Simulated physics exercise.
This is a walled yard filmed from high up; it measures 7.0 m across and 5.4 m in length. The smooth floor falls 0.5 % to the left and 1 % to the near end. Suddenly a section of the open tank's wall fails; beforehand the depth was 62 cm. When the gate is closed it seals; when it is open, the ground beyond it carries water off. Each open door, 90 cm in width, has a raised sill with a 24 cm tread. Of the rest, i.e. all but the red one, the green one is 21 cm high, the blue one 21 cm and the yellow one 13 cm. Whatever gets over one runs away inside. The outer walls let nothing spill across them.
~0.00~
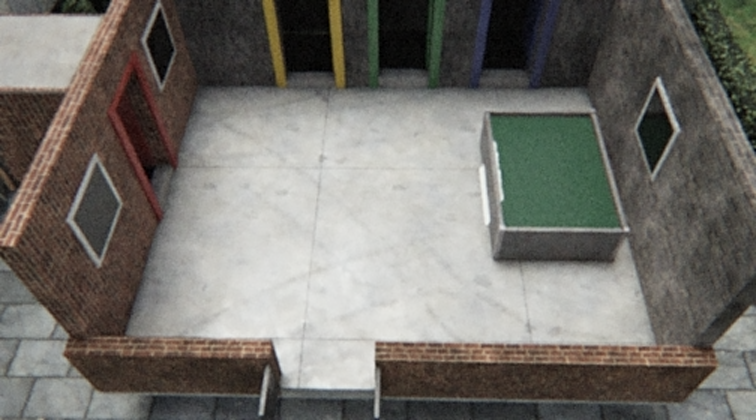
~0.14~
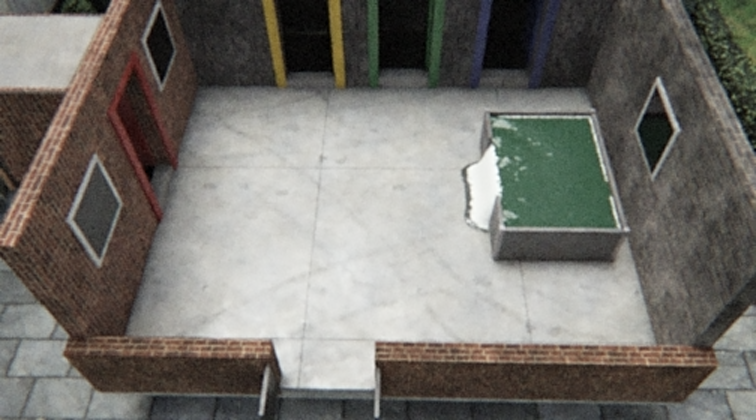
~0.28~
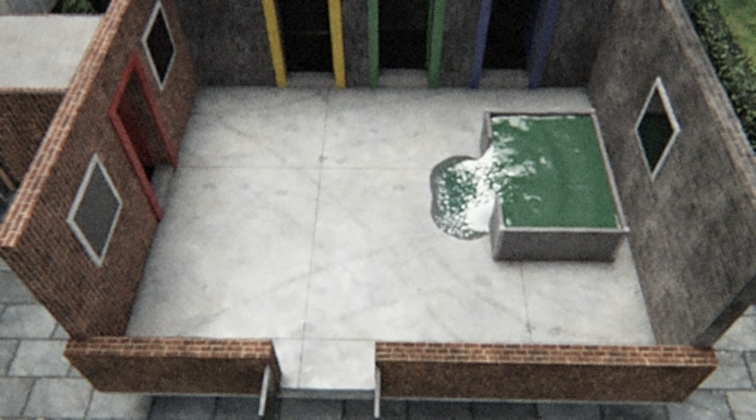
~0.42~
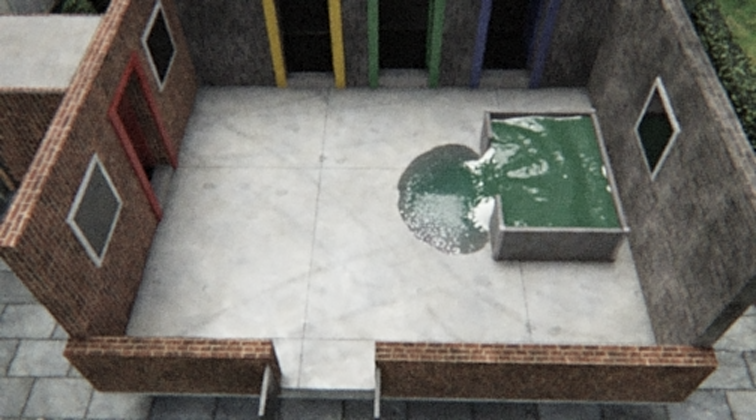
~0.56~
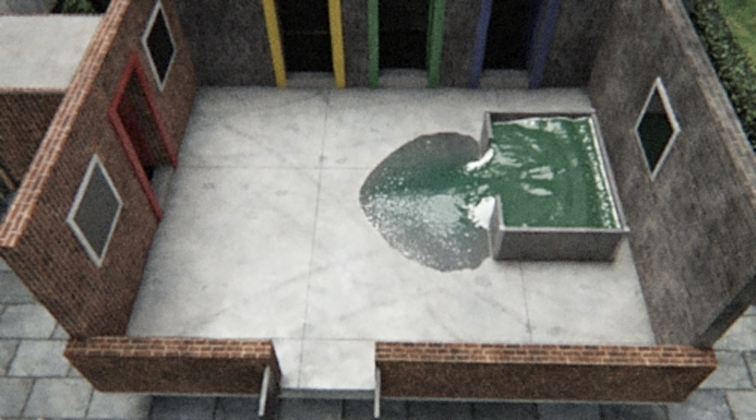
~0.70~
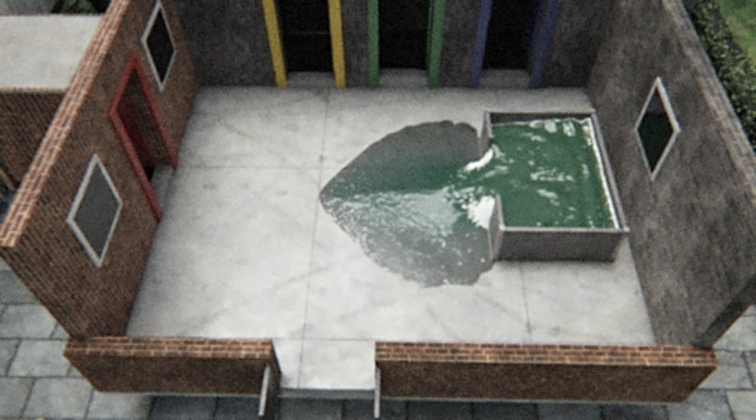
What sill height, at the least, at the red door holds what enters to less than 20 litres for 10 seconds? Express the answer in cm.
A height of roughly 14 cm.
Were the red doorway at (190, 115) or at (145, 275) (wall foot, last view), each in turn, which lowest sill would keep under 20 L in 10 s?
In turn: About 15 cm, about 12.5 cm.
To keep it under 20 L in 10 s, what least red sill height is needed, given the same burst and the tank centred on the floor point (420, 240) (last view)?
That setup calls for roughly 19 cm.
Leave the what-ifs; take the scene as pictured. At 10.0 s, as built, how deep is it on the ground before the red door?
Lab note: Depth approx. 7.5 cm.
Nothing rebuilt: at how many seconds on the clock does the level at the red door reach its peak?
Some 2.4 s, more or less.
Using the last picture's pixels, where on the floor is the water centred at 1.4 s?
(481, 197), roughly.
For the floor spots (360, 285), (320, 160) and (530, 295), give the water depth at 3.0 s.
Close to 2, 3 and 0 cm deep.
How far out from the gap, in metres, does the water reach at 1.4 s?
4.8 metres.
After 1.4 s water covers 40 % of the floor, deepest (34 cm) near (478, 196); it has not reached the red door.
After 3.0 s water covers 65 % of the floor, deepest (30 cm) near (125, 341); 18 cm at the red door, 9 litres in over its 15 cm sill.
After 10.0 s water covers 90 % of the floor, deepest (12 cm) near (117, 366); 7 cm at the red door, 13 litres in over its 15 cm sill.
At the red door as built, the water arrived by 1.5 s and peaked near 20 cm at 2.4 s.
With a sill of 13 cm, 28 litres would have come in within the 10 s; with 15 cm, 13 litres. So under 20 litres takes about 14 cm.
